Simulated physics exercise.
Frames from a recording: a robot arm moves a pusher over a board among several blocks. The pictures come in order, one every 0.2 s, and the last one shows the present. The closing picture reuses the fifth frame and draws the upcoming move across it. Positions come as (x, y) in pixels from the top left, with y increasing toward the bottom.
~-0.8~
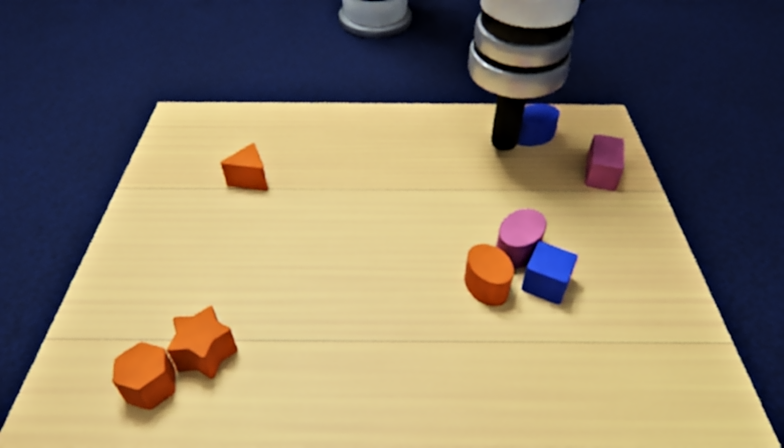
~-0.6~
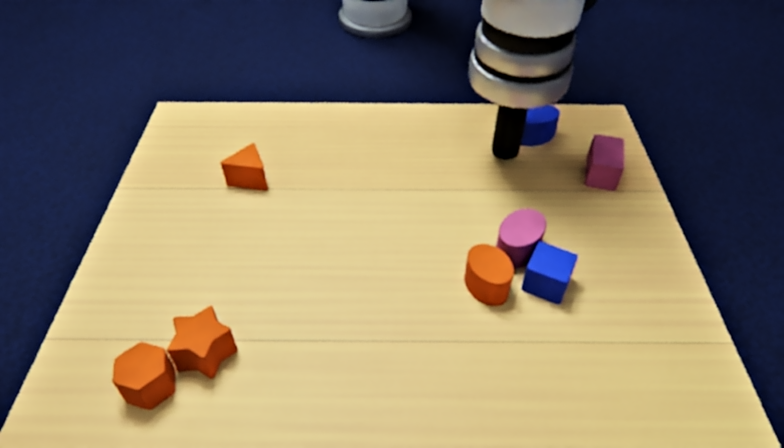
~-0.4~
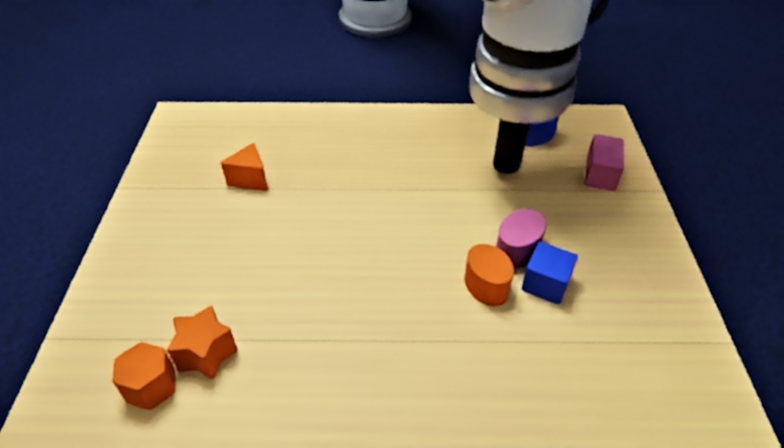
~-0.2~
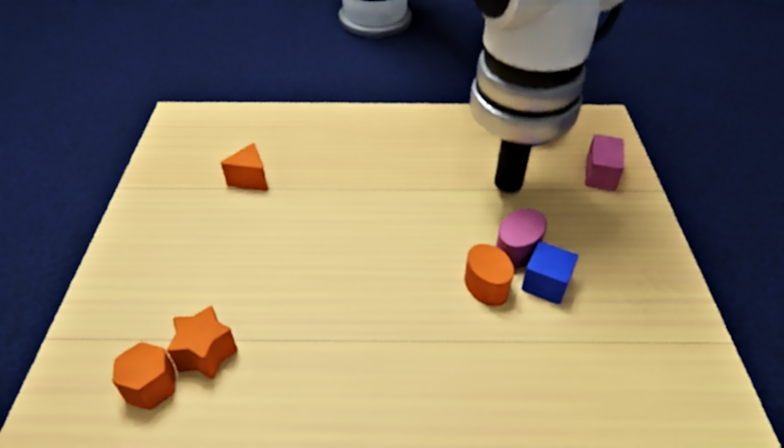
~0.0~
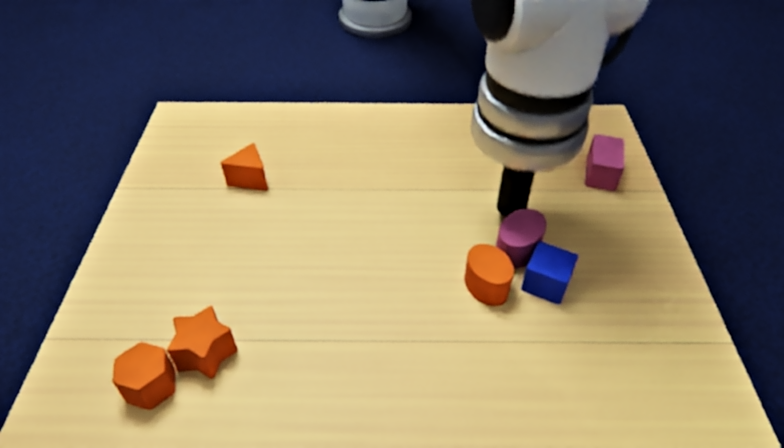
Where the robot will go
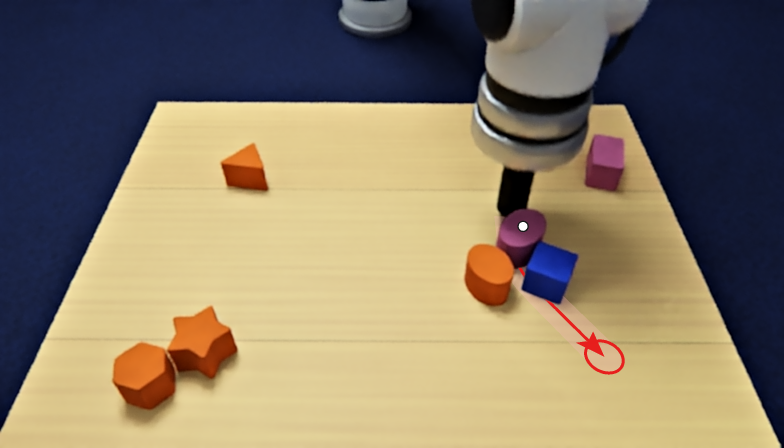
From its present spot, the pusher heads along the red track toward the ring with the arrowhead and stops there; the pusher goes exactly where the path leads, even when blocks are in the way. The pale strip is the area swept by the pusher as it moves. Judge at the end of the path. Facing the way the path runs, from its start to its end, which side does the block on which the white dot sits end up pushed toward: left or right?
Shifted right.
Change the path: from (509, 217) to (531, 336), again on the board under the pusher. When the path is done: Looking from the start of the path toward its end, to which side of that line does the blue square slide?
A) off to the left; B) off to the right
The correct letter is A.
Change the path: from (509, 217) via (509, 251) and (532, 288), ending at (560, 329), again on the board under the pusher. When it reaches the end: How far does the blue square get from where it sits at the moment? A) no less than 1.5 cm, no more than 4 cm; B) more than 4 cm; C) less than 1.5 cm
Answer: B.
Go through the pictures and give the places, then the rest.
In the first frame, pusher tip (504, 143); block tops, orange elliptical block (491, 263); pink elliptical block (523, 226); blue square (553, 261).
In the second frame, pusher (505, 153); blocks unchanged.
In the third frame, pusher (506, 166); blocks unchanged.
In the fourth frame, pusher (508, 185); blocks unchanged.
In the fifth frame, pusher (511, 210); orange elliptical block (491, 263); pink elliptical block (523, 226); blue square (553, 261).
Path on the board, from (509, 217) over (517, 261) and (554, 307) to (604, 357); the dot is on the pink elliptical block.
What follows on the original path. One third of the way, pusher (519, 256); orange elliptical block (476, 280), turned 40° clockwise; pink elliptical block (527, 271), turned 25° clockwise; blue square (570, 293), turned 60° anticlockwise.
Two thirds of the way, pusher (558, 301); orange elliptical block (475, 281), turned 45° clockwise; pink elliptical block (533, 306), turned 80° clockwise; blue square (593, 322), turned 105° anticlockwise.
At the end, pusher (608, 350); orange elliptical block (475, 281), turned 45° clockwise; pink elliptical block (533, 307), turned 80° clockwise; blue square (648, 378), turned 100° anticlockwise.
